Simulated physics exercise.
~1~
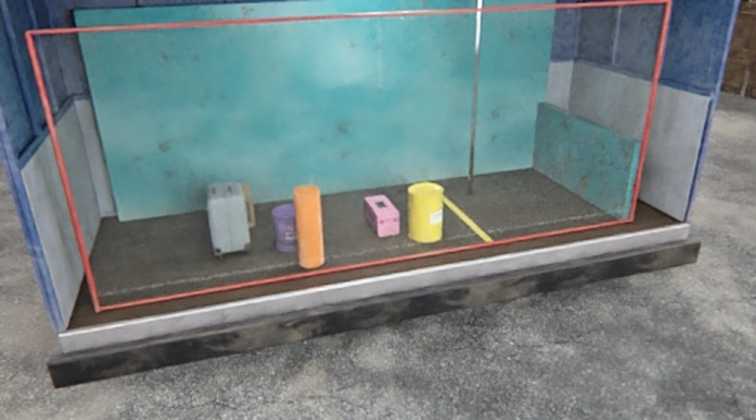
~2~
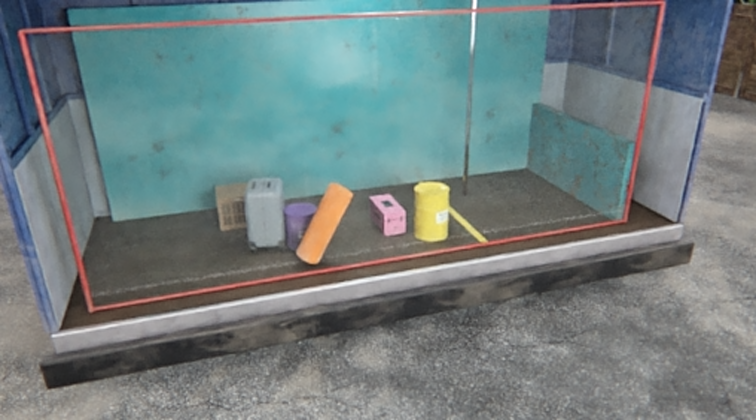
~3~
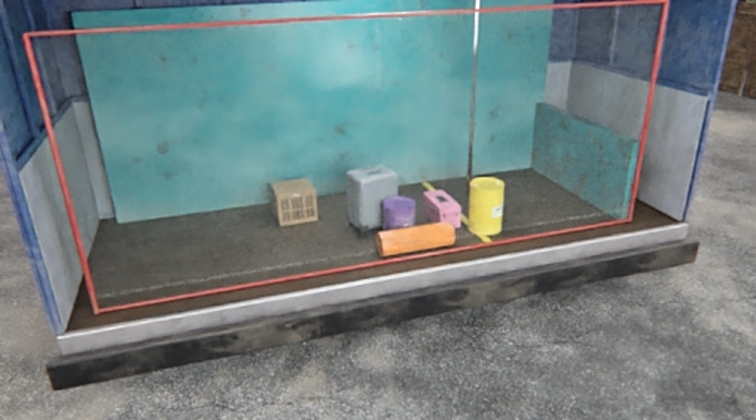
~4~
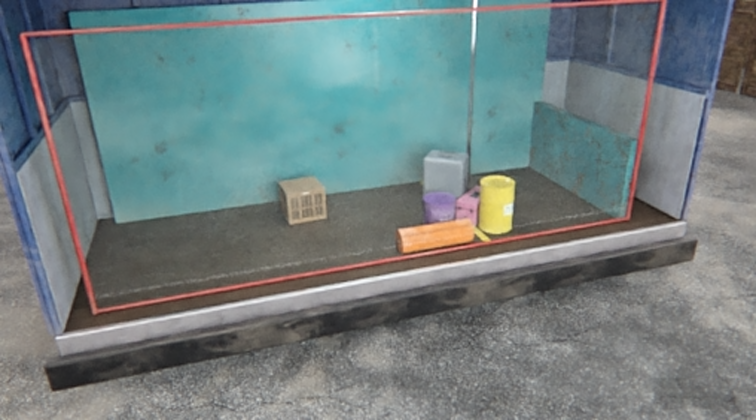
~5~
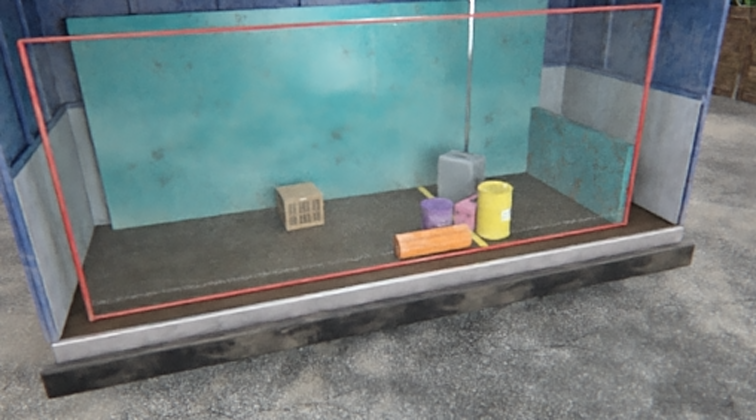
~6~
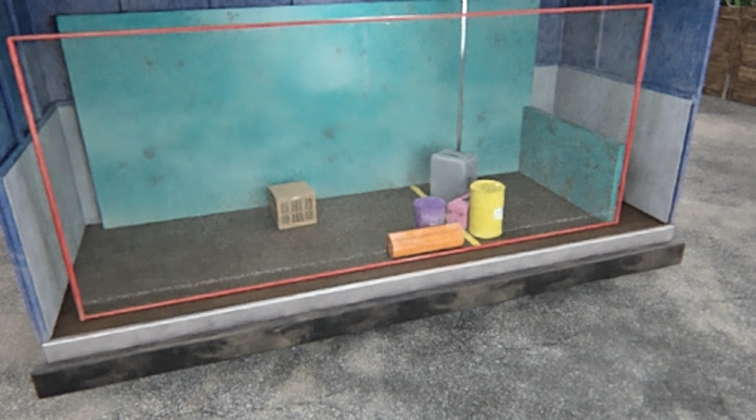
The video shows a grey case, purple bucket, orange roll, pink toolbox, yellow drum and brown crate sliding right across an open bay, the roll tipping onto its side. The crate stops first, and the others settle clustered around the yellow line, with the case still upright behind.
